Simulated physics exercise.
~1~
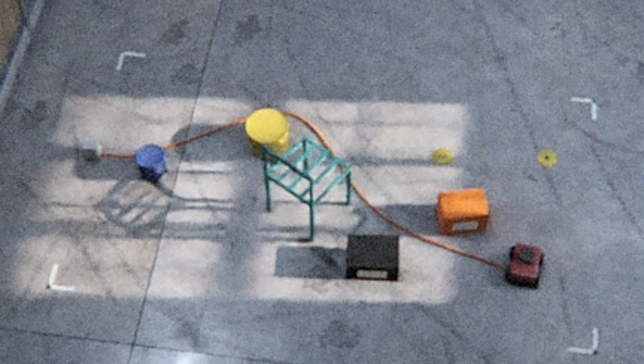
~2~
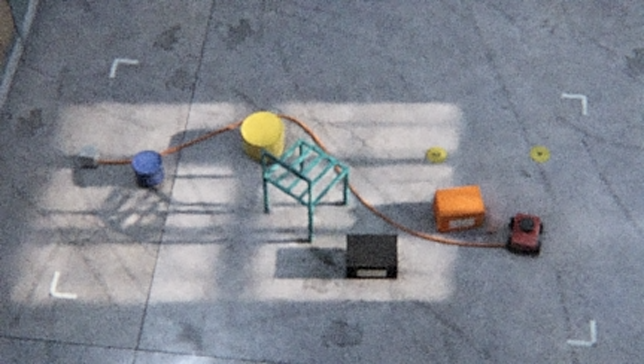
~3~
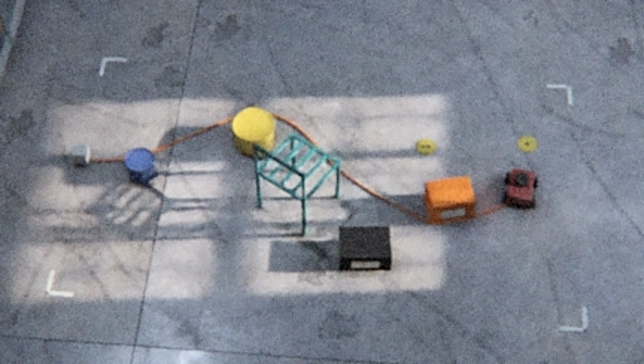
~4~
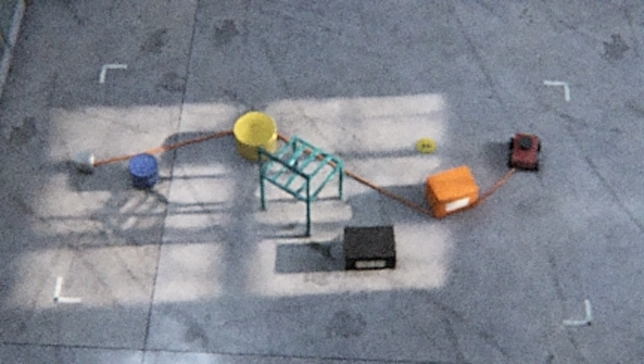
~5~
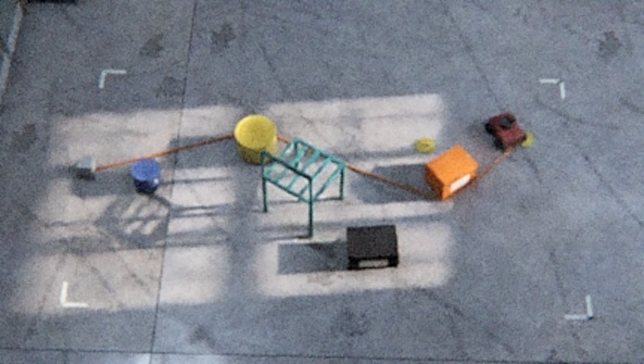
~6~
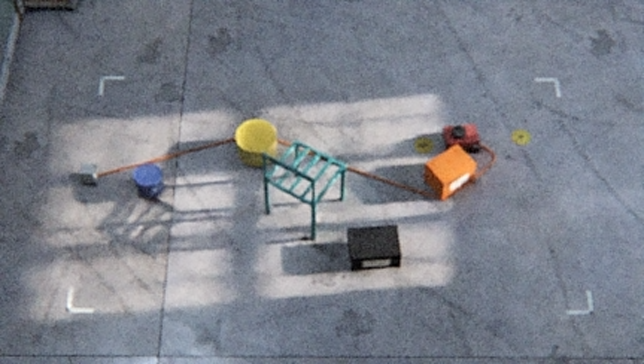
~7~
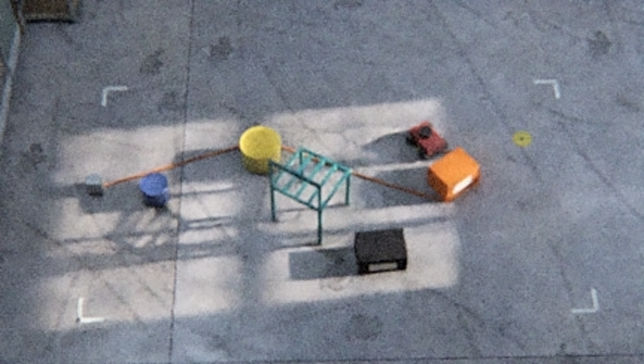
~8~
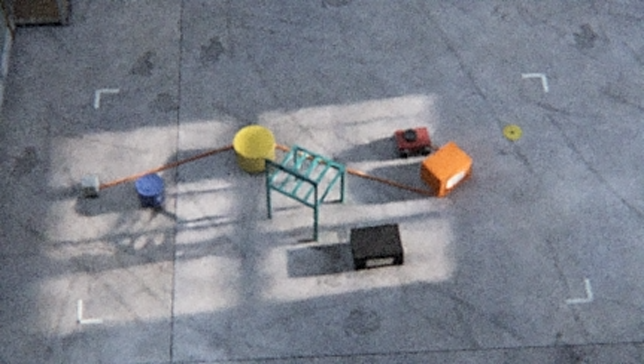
At the start, an orange cord winds across a grey workshop floor among a blue bin, a yellow bucket, a teal chair, a black carton and an orange box, ending at a small red cart on the right. The cart moves slowly up the floor toward a yellow mark, drawing the cord against the orange box. The box turns and shifts upward as the cord pulls along it. The cart then swings left past the box toward another yellow mark. It finally sits just above and left of the turned box, while the other objects remain standing in place.
